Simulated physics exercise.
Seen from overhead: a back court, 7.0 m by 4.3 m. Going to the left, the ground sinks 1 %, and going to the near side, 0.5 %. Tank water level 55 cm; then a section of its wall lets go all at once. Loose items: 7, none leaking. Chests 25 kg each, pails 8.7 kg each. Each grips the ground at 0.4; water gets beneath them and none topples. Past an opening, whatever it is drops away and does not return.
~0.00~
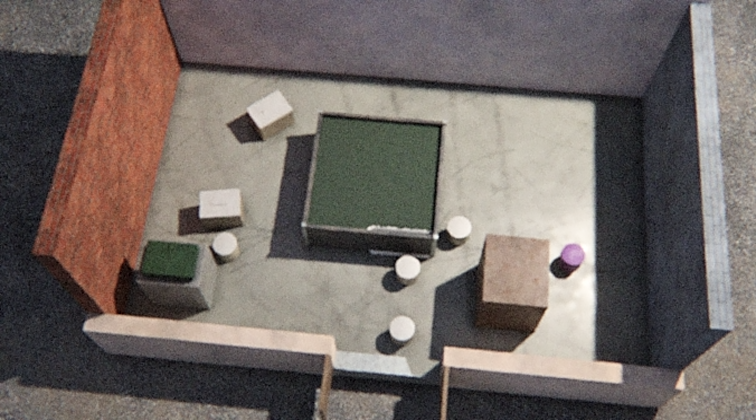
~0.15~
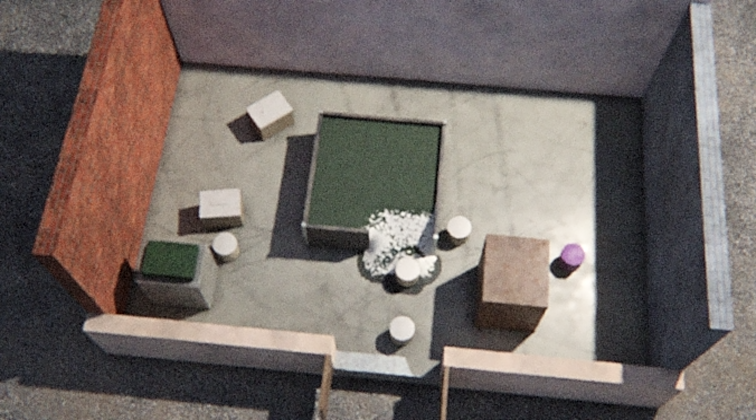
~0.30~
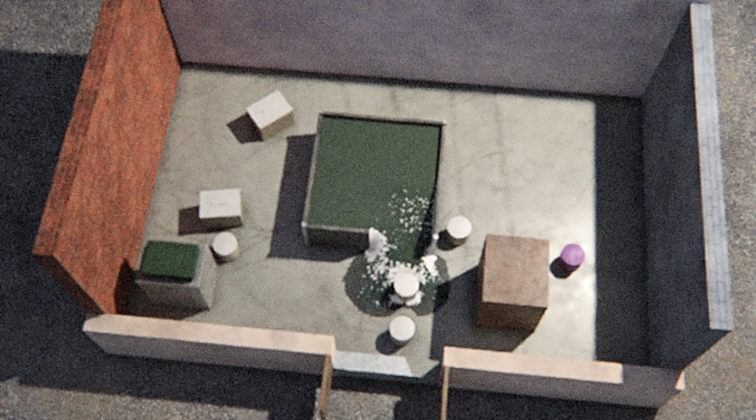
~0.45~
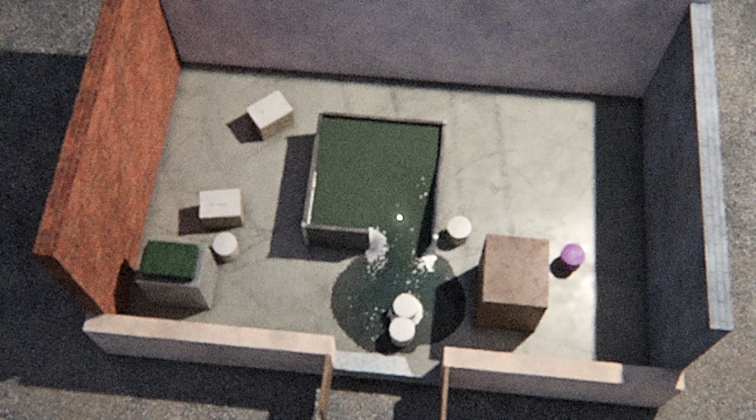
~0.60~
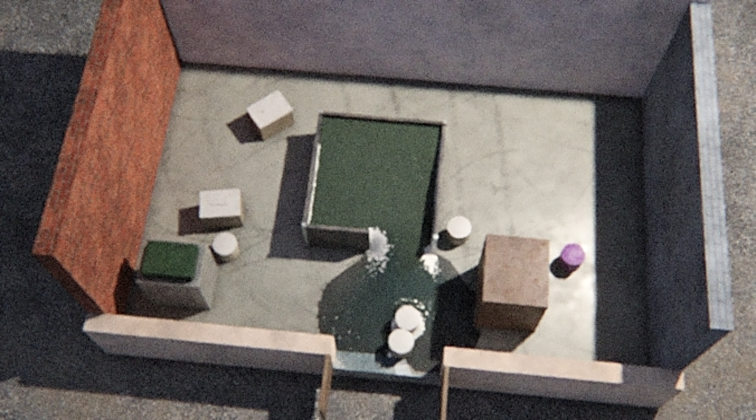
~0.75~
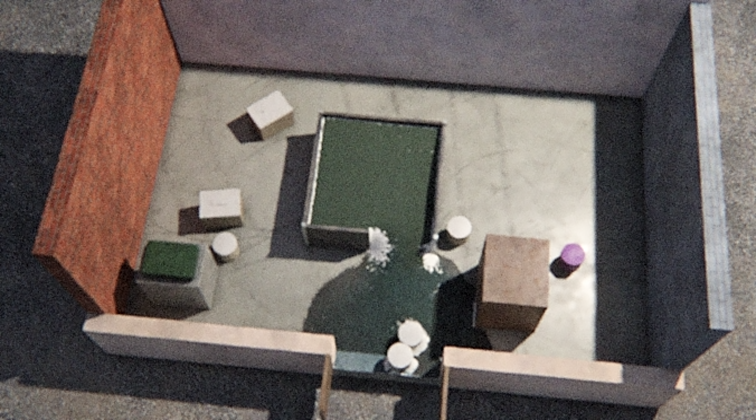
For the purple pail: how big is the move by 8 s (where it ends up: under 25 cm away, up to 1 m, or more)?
Expect it to remain nearly in place.
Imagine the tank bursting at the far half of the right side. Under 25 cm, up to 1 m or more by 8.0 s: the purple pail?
My answer is that the purple pail is flushed far out.
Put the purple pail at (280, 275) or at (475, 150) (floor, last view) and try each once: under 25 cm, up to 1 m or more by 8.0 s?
Taken in turn, it stays almost motionless and then stays almost motionless.
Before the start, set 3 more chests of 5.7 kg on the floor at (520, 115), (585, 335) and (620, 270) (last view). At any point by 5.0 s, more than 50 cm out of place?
Answers, first to last: Not exceeding, exceeding, exceeding.
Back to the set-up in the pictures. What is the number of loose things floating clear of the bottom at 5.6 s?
At that time, 0.
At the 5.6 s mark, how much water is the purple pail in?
2 cm or so.
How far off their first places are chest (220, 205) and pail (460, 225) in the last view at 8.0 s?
In turn: 0 cm, 0 cm.
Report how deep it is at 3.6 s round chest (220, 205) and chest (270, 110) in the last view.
Close to 0 and 0 centimetres.
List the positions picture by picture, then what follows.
The first frame shows the purple pail at (574, 254), on the bottom; 2.9 m2 under water; 0 of 7 have shifted.
The second frame shows the purple pail at (574, 254), on the bottom; water covers 3.3 m2; 0 of 7 have shifted.
The third frame shows the purple pail at (574, 254) rests on the ground; 3.8 m2 under water; 1 of 7 have shifted.
The fourth frame shows the purple pail at (574, 254) rests on the ground; 4.7 m2 under water; 1 of 7 have shifted.
The fifth frame shows the purple pail at (574, 254), on the bottom; 5.5 m2 under water; 2 of 7 have shifted.
The sixth frame shows the purple pail at (574, 254) rests on the ground; 5.9 m2 under water; 2 of 7 have shifted.
After 1.6 s the purple pail is near (574, 254), 0.0 m from its start, aground; 2 of 7 are out; 0 afloat.
After 3.6 s the purple pail is near (574, 254), 0.0 m from its start, aground; 2 of 7 are out; 0 afloat.
After 5.6 s the purple pail is near (574, 254), 0.0 m from its start, aground; 2 of 7 are out; 0 afloat.
After 8.0 s the purple pail is near (574, 254), 0.0 m from its start, aground; 2 of 7 are out; 0 afloat.
